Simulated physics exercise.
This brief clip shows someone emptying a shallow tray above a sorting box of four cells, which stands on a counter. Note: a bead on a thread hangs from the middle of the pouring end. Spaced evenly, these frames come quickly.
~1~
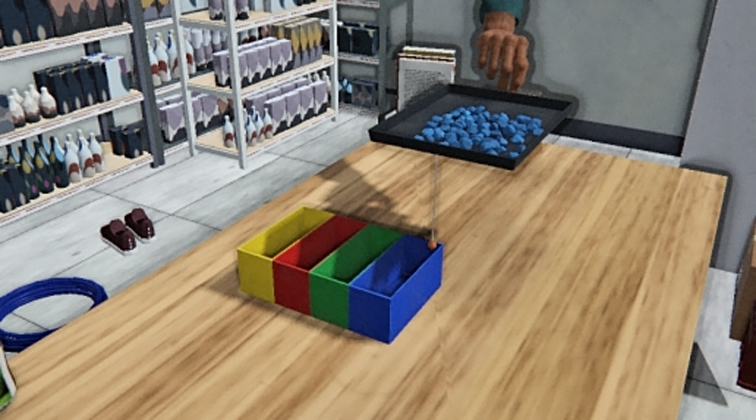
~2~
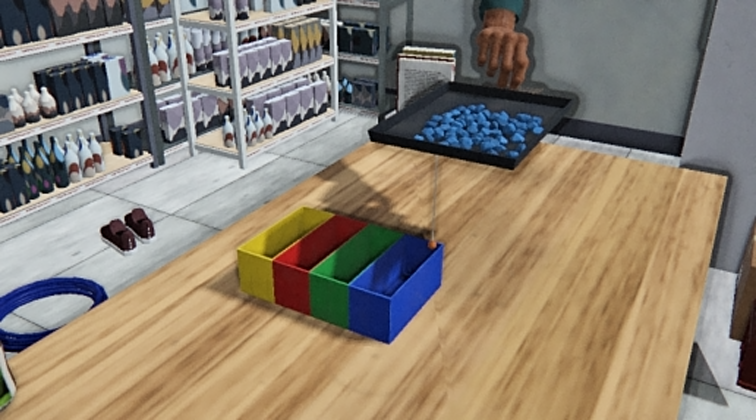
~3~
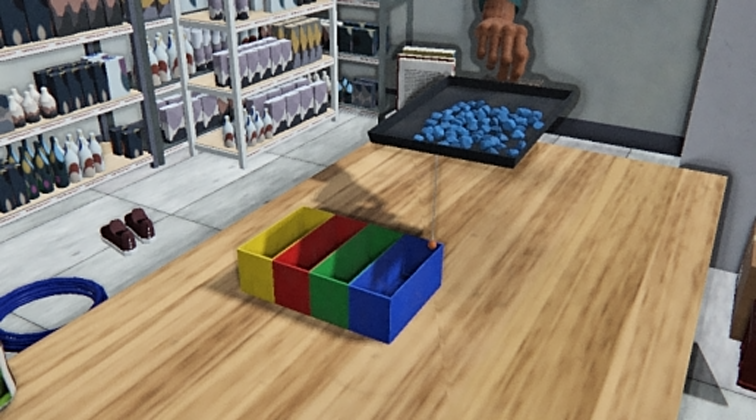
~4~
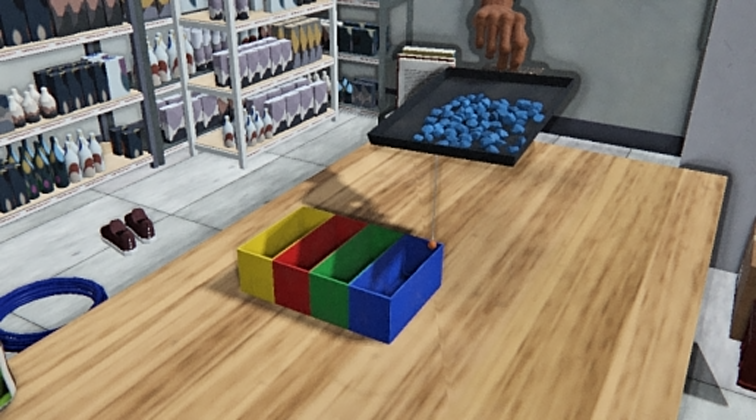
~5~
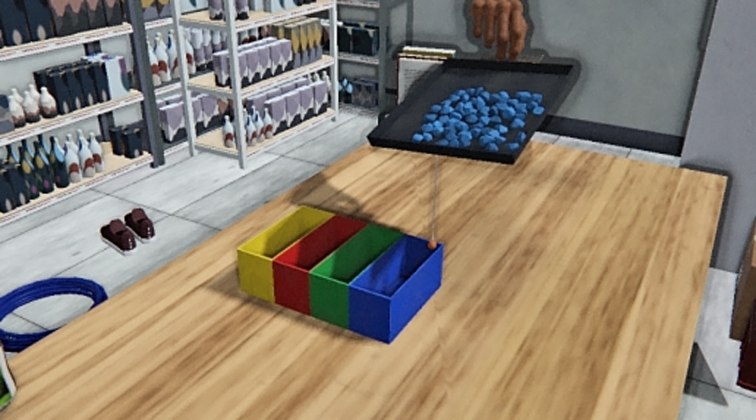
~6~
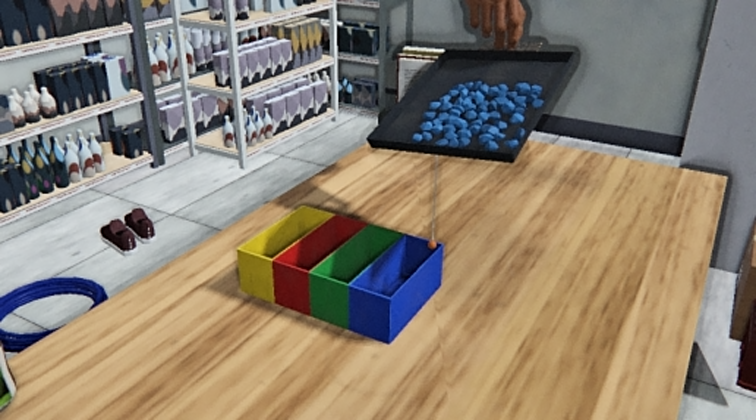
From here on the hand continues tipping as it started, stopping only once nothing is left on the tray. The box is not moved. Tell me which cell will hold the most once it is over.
The green cell will hold the most.
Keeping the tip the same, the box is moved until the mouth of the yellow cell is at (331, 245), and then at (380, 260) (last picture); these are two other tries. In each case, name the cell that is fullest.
Position one: The red cell. Position two: That yellow cell.
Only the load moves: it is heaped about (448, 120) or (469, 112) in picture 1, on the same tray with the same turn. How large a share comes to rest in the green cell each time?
Around 60 then around 60 per cent.
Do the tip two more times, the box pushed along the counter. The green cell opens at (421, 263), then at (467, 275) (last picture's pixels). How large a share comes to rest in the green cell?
It comes to roughly 20 per cent in one try and roughly 0 per cent in the next.
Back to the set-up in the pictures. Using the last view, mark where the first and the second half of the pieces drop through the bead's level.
First around (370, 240), afterwards around (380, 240).
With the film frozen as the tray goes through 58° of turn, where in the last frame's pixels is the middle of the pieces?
Near the pixel (425, 123).
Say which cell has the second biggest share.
That one is that blue cell.
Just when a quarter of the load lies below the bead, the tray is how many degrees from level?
Reading: Some 100°.
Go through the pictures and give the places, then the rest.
The first frame shows corners of the pouring end (371, 129) and (514, 158), level; middle of the load (483, 129), aquarium stones; bead on its thread (432, 245); yellow cell (256, 272); red cell (292, 284); green cell (329, 297); blue cell (370, 310).
The second frame shows corners of the pouring end (371, 130) and (514, 158), level; middle of the load (483, 128).
The third frame shows corners of the pouring end (370, 131) and (514, 156), tipped barely, lowest at the left corner; middle of the load (483, 125).
The fourth frame shows corners of the pouring end (370, 133) and (513, 155), tipped a little, lowest at the left corner; middle of the load (483, 120).
The fifth frame shows corners of the pouring end (369, 135) and (513, 153), tipped a little, lowest at the left corner; middle of the load (483, 115).
The sixth frame shows corners of the pouring end (369, 137) and (512, 152), tipped clearly, lowest at the left corner; middle of the load (482, 110); yellow cell (256, 272); red cell (292, 284); green cell (329, 297); blue cell (370, 310).
Just after the last frame, tray tipped steeply; almost all on the tray; just a few falling or outside the box.
A moment on, tray tipped right over; roughly two thirds on the tray; just a few in the green cell; just a few in the blue cell; just a few in the red cell; roughly a third falling or outside the box.
Further on, tray tipped past a quarter turn; roughly half in the green cell; roughly a quarter in the blue cell; about a tenth in the red cell; about a tenth falling or outside the box.
When it is over, tray tipped past a quarter turn; roughly half in the green cell; roughly a quarter in the blue cell; about a tenth in the red cell; not one in the yellow cell; about a tenth outside the box.
